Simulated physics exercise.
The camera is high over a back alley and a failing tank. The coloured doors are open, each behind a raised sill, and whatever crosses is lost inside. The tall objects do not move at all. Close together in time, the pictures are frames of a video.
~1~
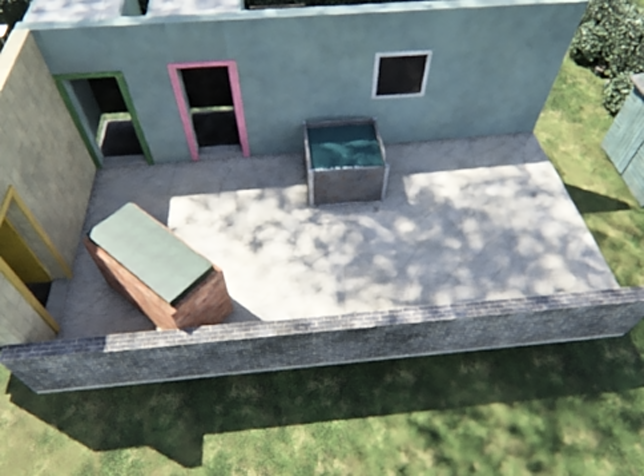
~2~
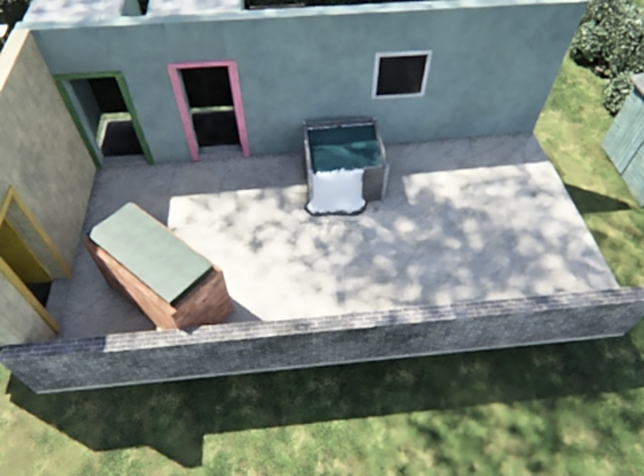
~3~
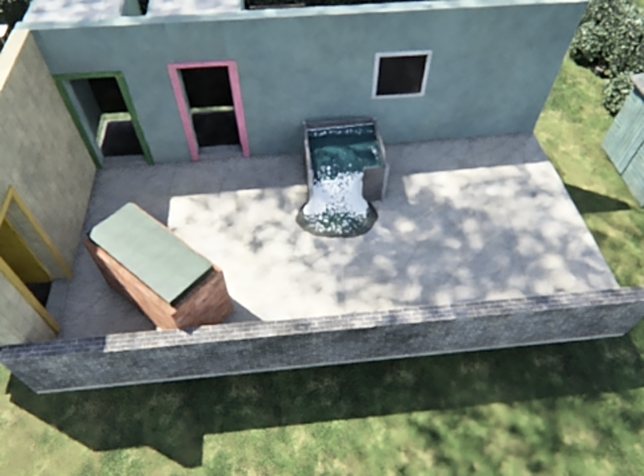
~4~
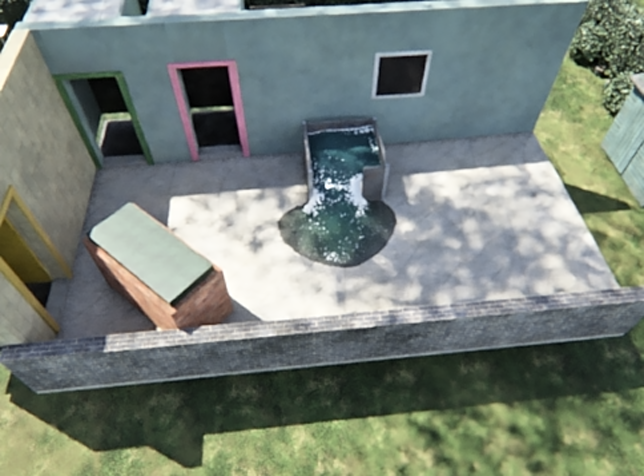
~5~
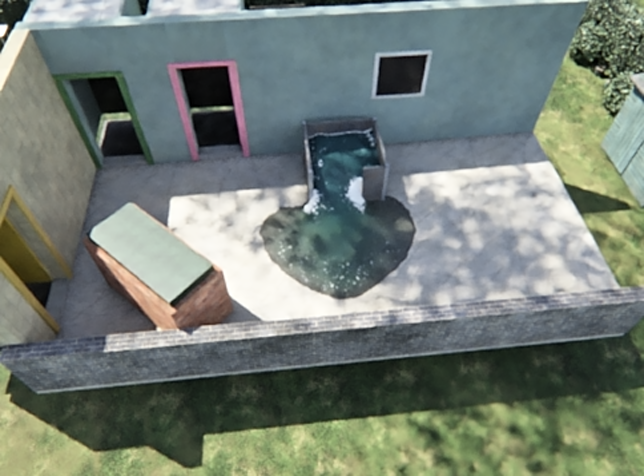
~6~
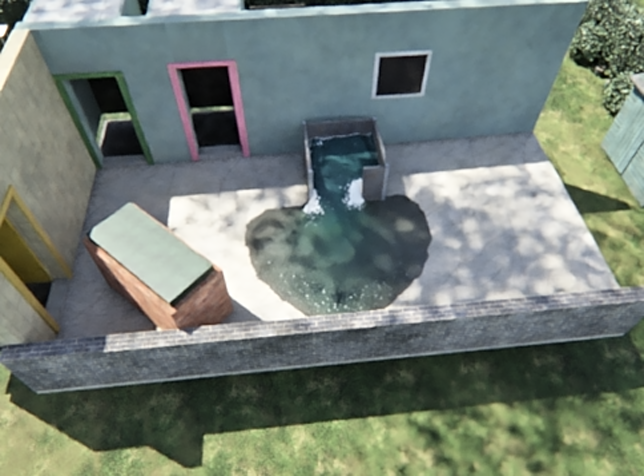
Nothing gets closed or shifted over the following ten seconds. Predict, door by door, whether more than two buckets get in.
My prediction: Yellow door: Never surpasses it; pink door: Never surpasses it; green door: Surpasses it.
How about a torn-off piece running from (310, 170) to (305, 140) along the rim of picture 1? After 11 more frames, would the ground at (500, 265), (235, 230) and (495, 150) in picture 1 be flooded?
Bone-dry, submerged, bone-dry.
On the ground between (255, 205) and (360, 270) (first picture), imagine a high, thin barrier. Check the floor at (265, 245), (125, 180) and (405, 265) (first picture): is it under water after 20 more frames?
Untouched, soaked, soaked.
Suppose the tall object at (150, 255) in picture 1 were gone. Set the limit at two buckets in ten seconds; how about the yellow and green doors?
I'd say the yellow one gets past it, and the green one gets past it as well.
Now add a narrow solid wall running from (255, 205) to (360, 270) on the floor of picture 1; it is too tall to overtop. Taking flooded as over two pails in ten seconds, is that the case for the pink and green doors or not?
Looking at it, the pink door doesn't reach the mark while the green door doesn't reach the mark.
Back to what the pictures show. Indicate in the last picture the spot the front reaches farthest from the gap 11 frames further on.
Somewhere near (62, 366).
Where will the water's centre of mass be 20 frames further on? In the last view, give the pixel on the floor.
Centre of the water: Near (324, 267).
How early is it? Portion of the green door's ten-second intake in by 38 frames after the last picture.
Share by then: About 15 in a hundred.
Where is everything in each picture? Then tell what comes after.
The first frame shows still water in the tank at (344, 147).
In the second frame, the front is at (307, 207), out from the gap at (337, 192).
In the third frame, the front is at (354, 233), out from the gap at (337, 193).
In the fourth frame, water pours out at (337, 194) and has run to (356, 261).
In the fifth frame, water pours out at (337, 194) and has run to (336, 294).
In the sixth frame, the front is at a hidden place, out from the gap at (337, 194).
A moment on, water covers 30 % of the floor; the yellow door not reached, the pink door not reached, the green door not reached.
Next, water covers 30 % of the floor; the yellow door not reached, the pink door not reached, the green door not reached.
Then, water covers 45 % of the floor; the yellow door wet at the sill, nothing in, the pink door not reached, the green door not reached.
Later, water covers 70 % of the floor; the yellow door wet at the sill, nothing in, the pink door wet at the sill, nothing in, the green door under two buckets in.
In the end, water covers 80 % of the floor; the yellow door wet at the sill, nothing in, the pink door wet at the sill, nothing in, the green door over two buckets in.
